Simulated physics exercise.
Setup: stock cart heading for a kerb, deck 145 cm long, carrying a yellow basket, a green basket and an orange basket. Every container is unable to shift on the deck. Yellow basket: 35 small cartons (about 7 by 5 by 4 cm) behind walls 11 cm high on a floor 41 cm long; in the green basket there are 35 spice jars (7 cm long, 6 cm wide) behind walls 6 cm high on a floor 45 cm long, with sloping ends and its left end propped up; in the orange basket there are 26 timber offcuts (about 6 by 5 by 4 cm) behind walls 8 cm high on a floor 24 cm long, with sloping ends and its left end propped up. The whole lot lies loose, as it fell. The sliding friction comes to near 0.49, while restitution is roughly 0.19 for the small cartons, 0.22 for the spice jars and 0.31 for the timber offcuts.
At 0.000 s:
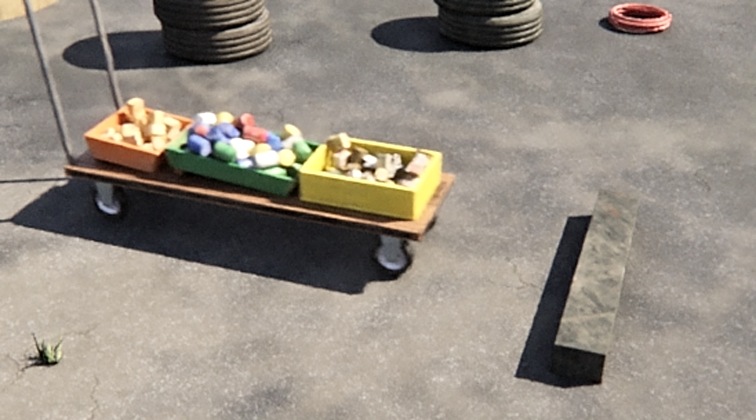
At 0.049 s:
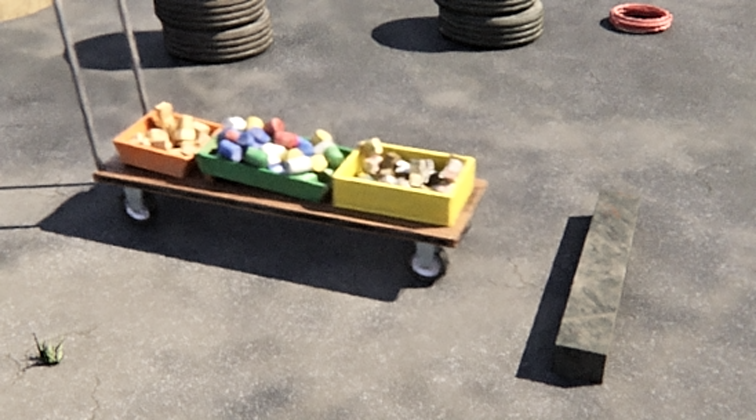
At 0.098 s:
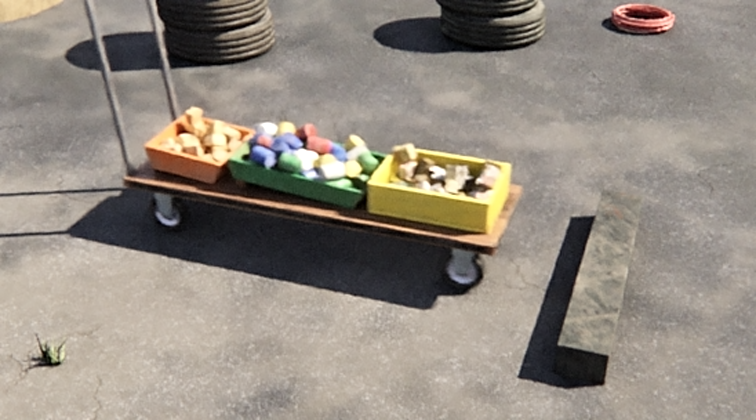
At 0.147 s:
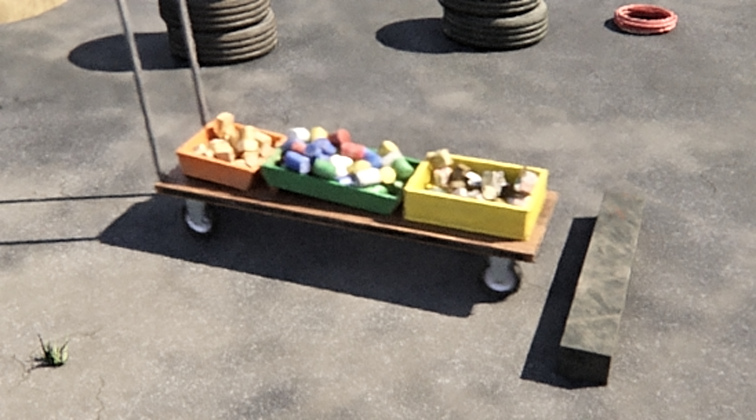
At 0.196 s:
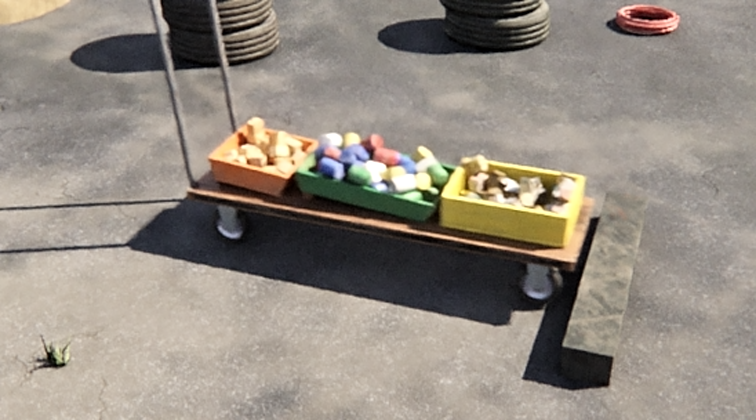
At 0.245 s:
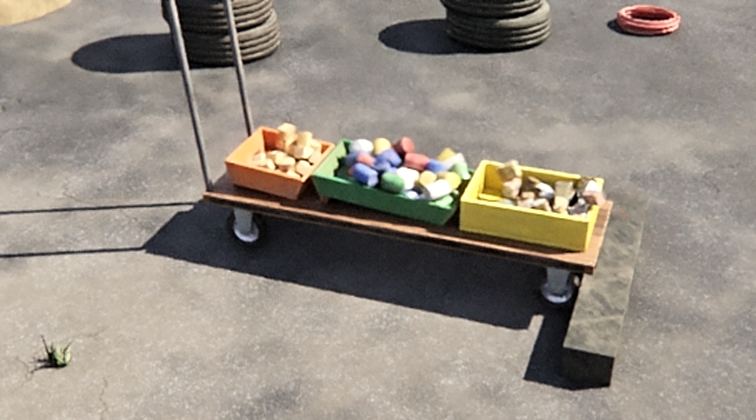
A flat cart carrying orange, green and yellow baskets of small loose pieces rolls rightward across dark pavement, past stacked tyres, until it reaches a long kerb block, where the pieces shift a little inside the baskets.
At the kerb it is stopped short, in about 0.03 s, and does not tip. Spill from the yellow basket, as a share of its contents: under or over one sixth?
The part that ends up outside is going to be too small to make a sixth.
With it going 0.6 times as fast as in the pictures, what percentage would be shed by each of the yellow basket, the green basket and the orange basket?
Then yellow basket 0, green basket 10, orange basket 10 per cent.
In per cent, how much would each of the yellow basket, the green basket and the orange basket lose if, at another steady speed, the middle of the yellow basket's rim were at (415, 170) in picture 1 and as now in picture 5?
Result - yellow basket: 0 per cent; green basket: 20 per cent; orange basket: 0 per cent.
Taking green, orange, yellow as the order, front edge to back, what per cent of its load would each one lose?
Yellow basket 10 %, green basket 50 %, orange basket 10 %.
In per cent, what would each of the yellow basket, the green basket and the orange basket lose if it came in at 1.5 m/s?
Yellow basket 0 %, green basket 10 %, orange basket 0 %.
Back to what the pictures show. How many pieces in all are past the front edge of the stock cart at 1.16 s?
I'd estimate close to 2 pieces.
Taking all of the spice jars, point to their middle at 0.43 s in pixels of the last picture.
(444, 176).
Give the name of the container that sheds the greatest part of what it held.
That would be the green basket.
After 0.31 s, yellow basket 34 in, 1 out, green basket 34 in, 1 out and orange basket 26 in, 0 out.
After 0.43 s, yellow basket 33 in, 2 out, green basket 27 in, 8 out and orange basket 24 in, 2 out.
After 0.66 s, yellow basket 32 in, 3 out, green basket 24 in, 11 out and orange basket 23 in, 3 out.
Final count (at 1.16 s), yellow basket 32 in, 3 out, green basket 24 in, 11 out and orange basket 23 in, 3 out. Asked share, 3 of 35, 9 per cent.
